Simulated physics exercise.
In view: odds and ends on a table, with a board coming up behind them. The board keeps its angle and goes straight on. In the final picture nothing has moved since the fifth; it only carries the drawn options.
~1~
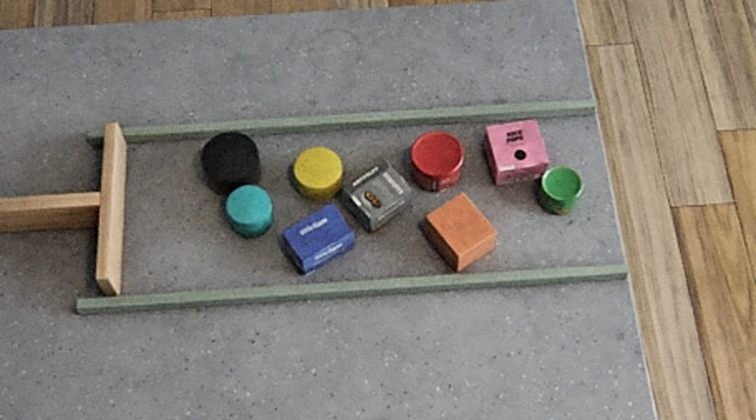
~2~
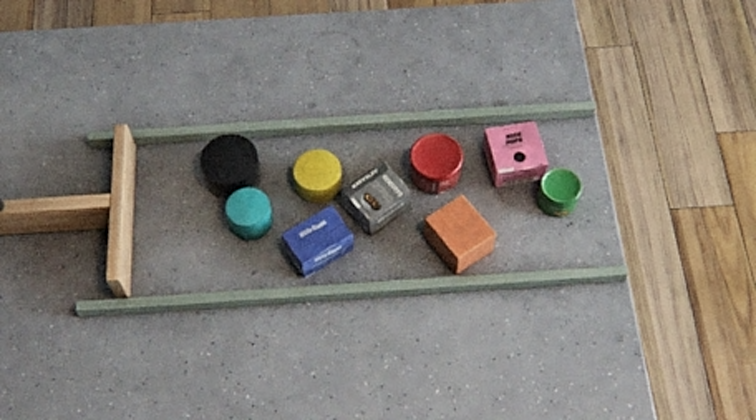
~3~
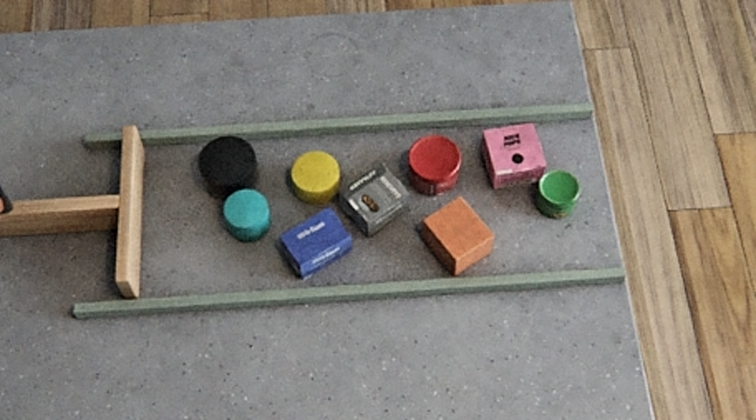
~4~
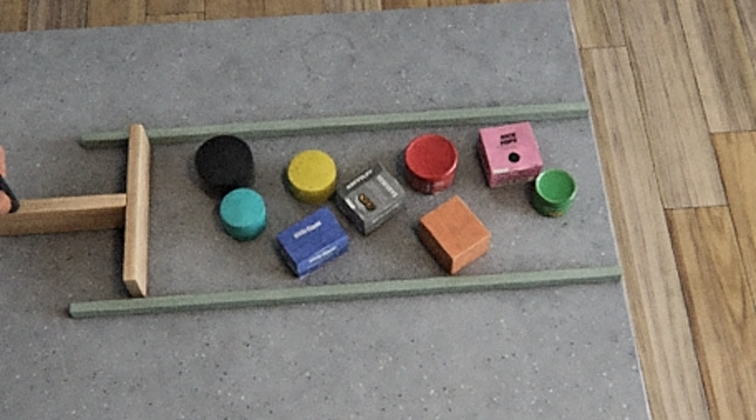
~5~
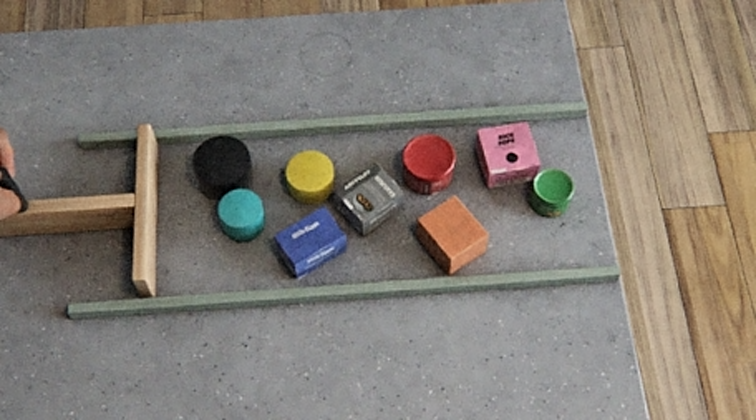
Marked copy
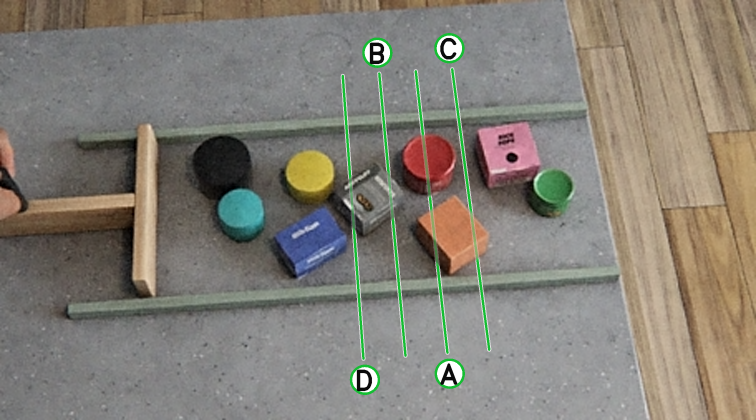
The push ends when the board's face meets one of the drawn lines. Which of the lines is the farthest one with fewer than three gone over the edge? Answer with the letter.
Up to line C.
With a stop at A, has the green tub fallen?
No.
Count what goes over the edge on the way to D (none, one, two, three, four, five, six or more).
In all, none.
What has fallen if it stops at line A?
It is the pink packet.
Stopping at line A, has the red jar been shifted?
By then, yes.
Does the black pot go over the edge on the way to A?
No.
On the marked copy, A at (430, 202); B at (391, 205); C at (469, 200); D at (352, 207).
With C. Early on, board (260, 191); black pot (296, 156); yellow pot (343, 177).
Further on, board (378, 183); pink packet (558, 149); red jar (506, 153).
At the end, board (467, 177); pink packet over the edge; red jar (593, 145); one fallen.
As for the rest, A is within the limit but short; B is within the limit but short; D is within the limit but short.
